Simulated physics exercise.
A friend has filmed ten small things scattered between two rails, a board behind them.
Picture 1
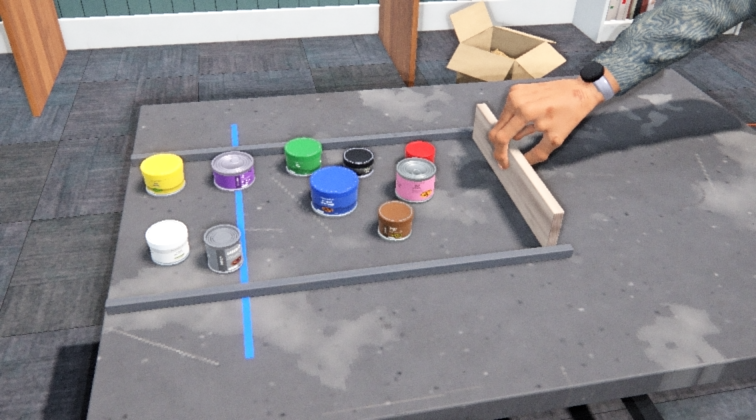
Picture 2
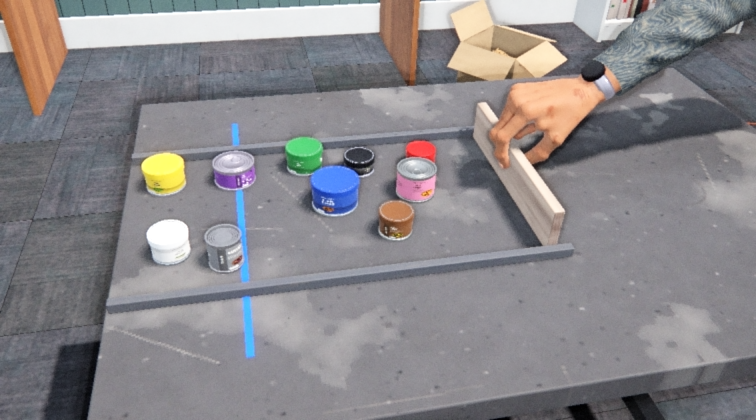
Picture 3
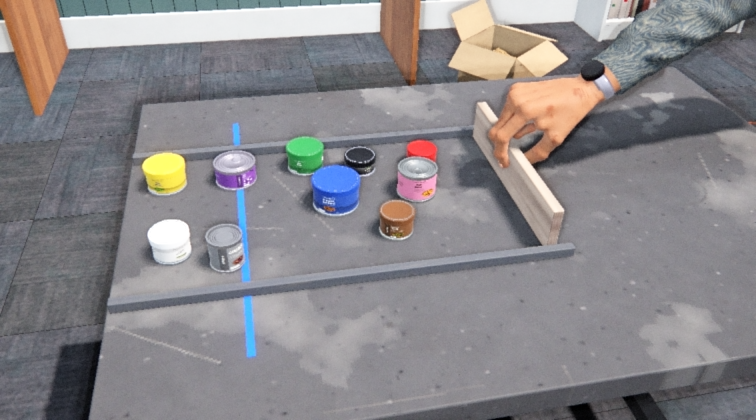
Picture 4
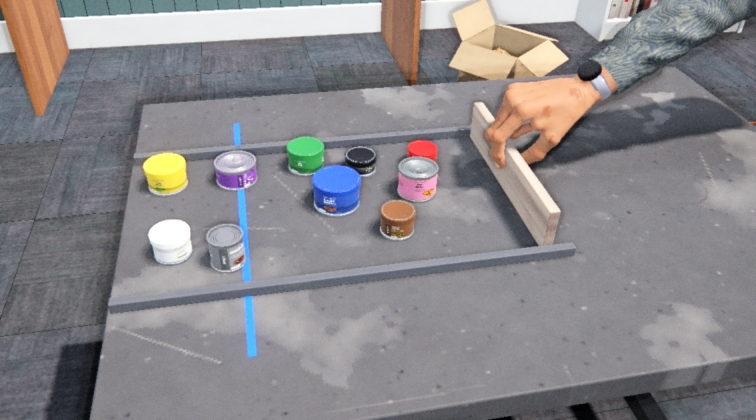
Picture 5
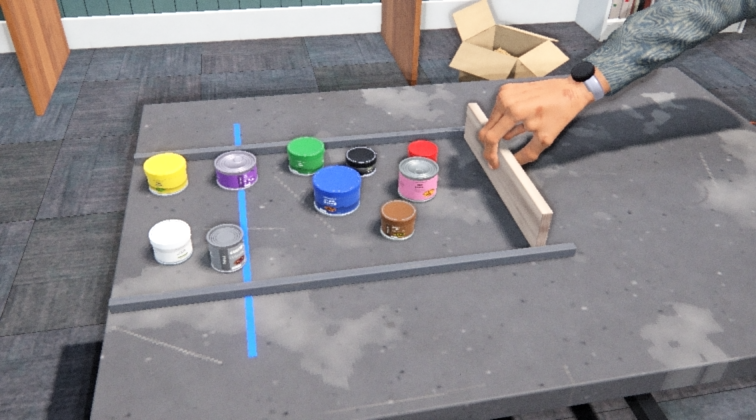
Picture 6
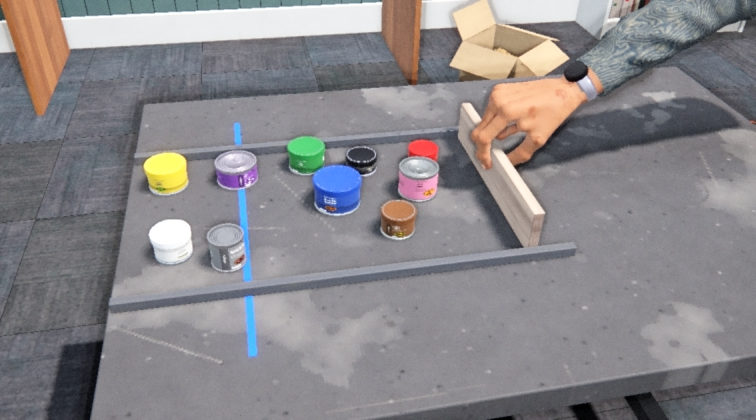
A hand wearing a watch slides a wooden board slightly left between two dark rails on a table, after holding it nearly still at first, while the ten colourful pots and tins scattered near a blue tape line stay in place.
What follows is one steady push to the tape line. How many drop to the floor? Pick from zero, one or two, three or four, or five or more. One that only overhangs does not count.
Here the number that fall off is zero.
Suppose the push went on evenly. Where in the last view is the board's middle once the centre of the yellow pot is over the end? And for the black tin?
For the yellow pot at (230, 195), for the black tin at (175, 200).
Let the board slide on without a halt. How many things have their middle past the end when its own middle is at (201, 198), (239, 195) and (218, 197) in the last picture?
The counts: 1, 0 and 1.
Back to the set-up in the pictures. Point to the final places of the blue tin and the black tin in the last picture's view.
Near (180, 219) and (195, 193).
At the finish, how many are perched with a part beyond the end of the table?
1 of them.
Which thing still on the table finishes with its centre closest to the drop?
It is the yellow pot.
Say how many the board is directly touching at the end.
The number is 4.
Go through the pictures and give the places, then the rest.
In the first picture, yellow pot (164, 175); white tin (169, 243); grey pot (224, 250); board (512, 170); tape (240, 215).
In the second picture, white tin (170, 243); red tub (420, 156).
In the third picture, grey pot (226, 248); blue tin (336, 191).
In the fourth picture, yellow pot (166, 175); green tin (306, 156).
In the fifth picture, white tin (172, 243); pink tin (418, 180).
In the sixth picture, yellow pot (167, 175); white tin (172, 243); grey pot (228, 248); board (495, 170); tape (243, 214).
Early on, none off yet; yellow pot at rest near (167, 175); white tin at rest near (172, 243); grey pot at rest near (228, 248).
Finally, the number that fall off is zero.
